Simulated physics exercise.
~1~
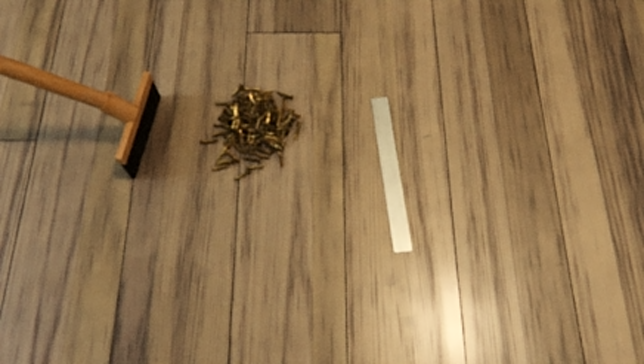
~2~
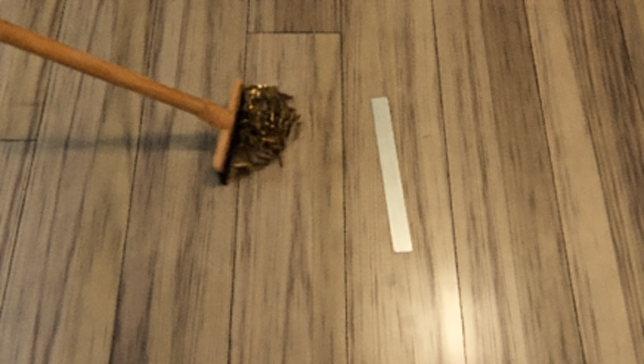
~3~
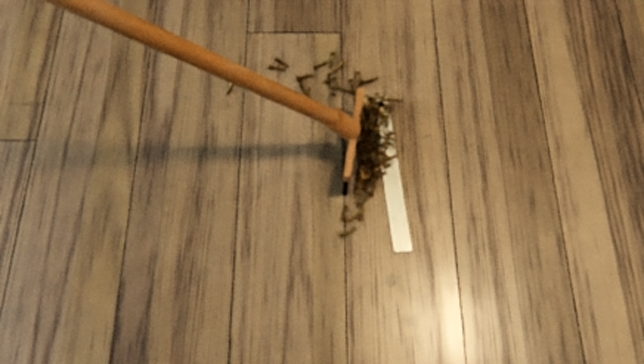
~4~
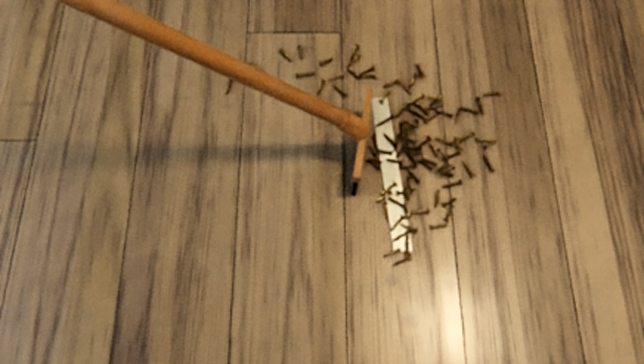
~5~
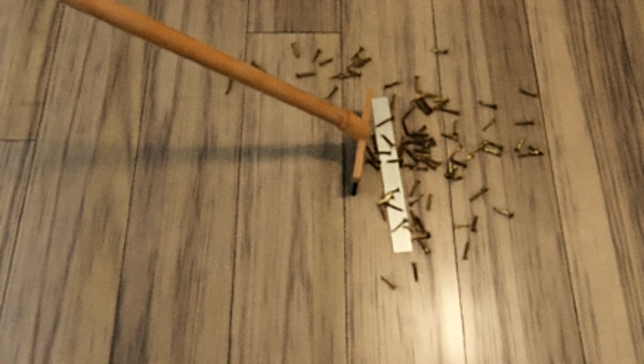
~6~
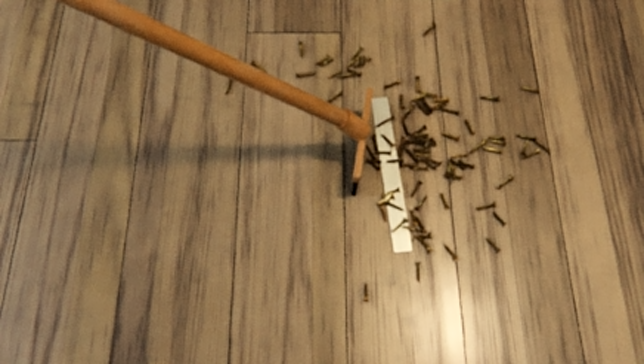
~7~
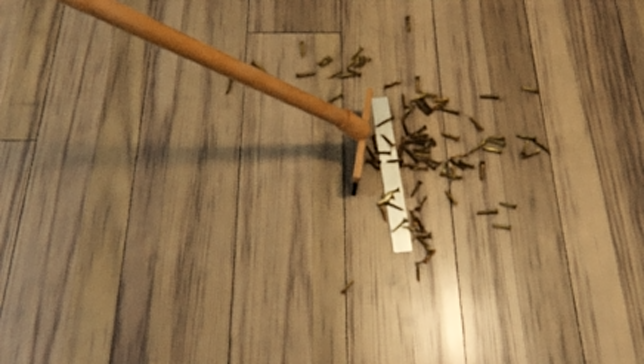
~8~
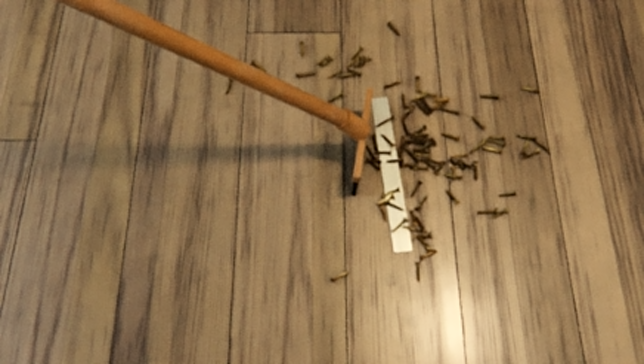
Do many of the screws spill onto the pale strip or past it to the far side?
Yes, many of the screws end up lying on the strip or just to the right of it.
A squeegee pushes a pile of brass-coloured screws rightwards, scattering them over a pale strip.
